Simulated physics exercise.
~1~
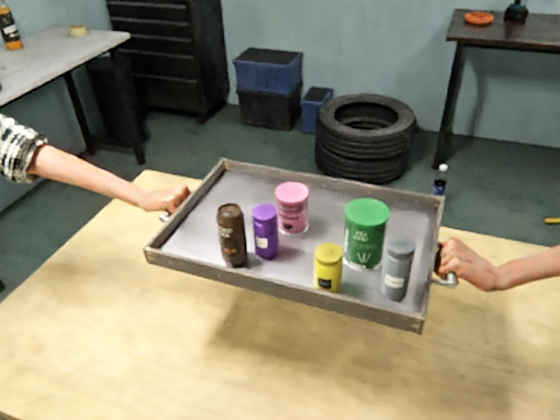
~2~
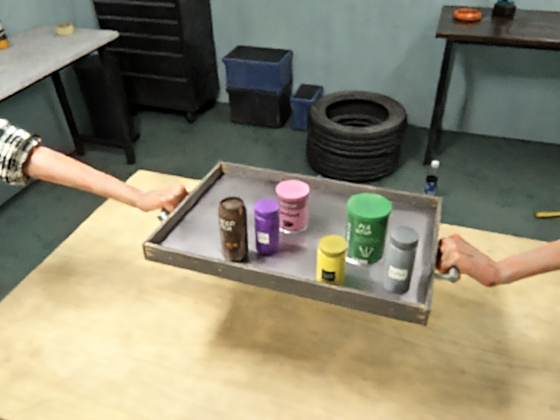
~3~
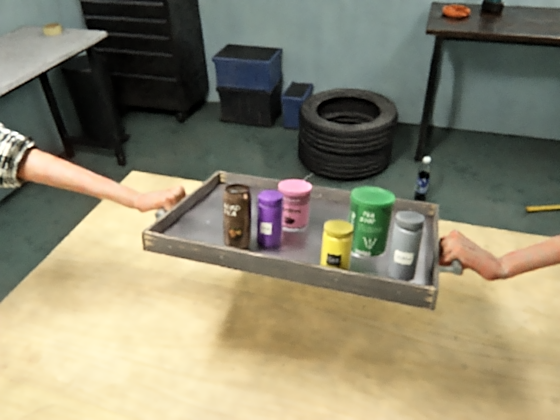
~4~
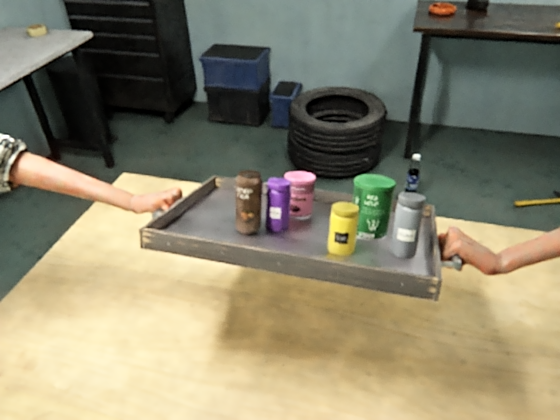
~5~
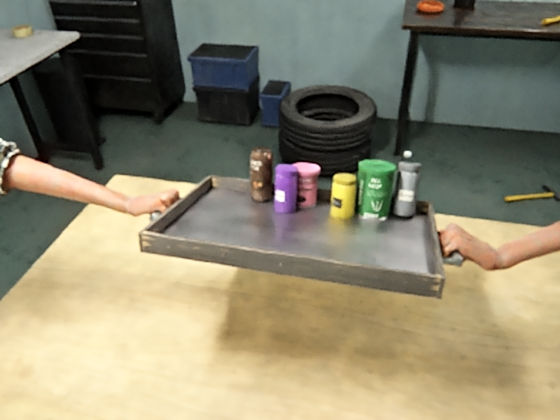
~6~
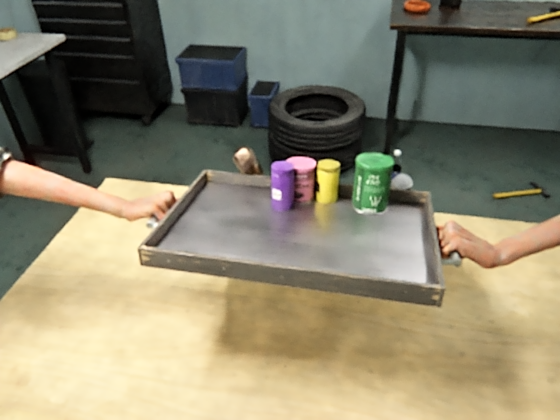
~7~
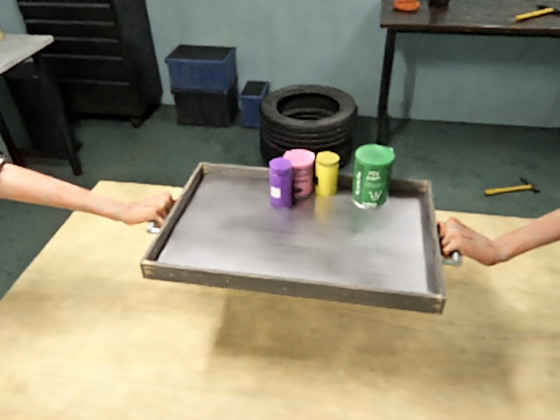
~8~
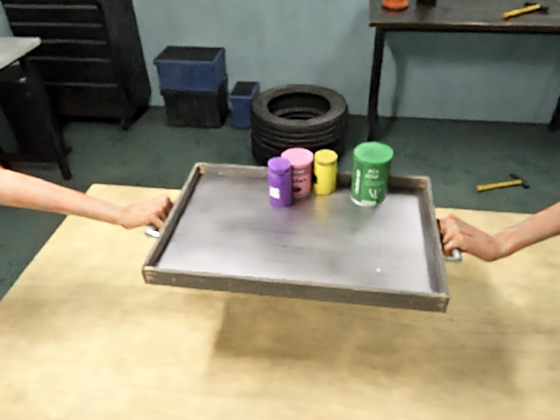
Two hands, one at each side, hold a grey rimmed tray above a pale wooden table in a workshop, seen from slightly above, with stacked tires and blue bins behind. On it stand a brown can, purple shaker, pink tin, yellow shaker, green tin and grey shaker. The hands tip the tray's far edge down, and all six slide toward the far rim. The brown can and grey shaker topple over that rim and drop from sight. The tray levels again, leaving the purple, pink, yellow and green containers upright near the far edge.
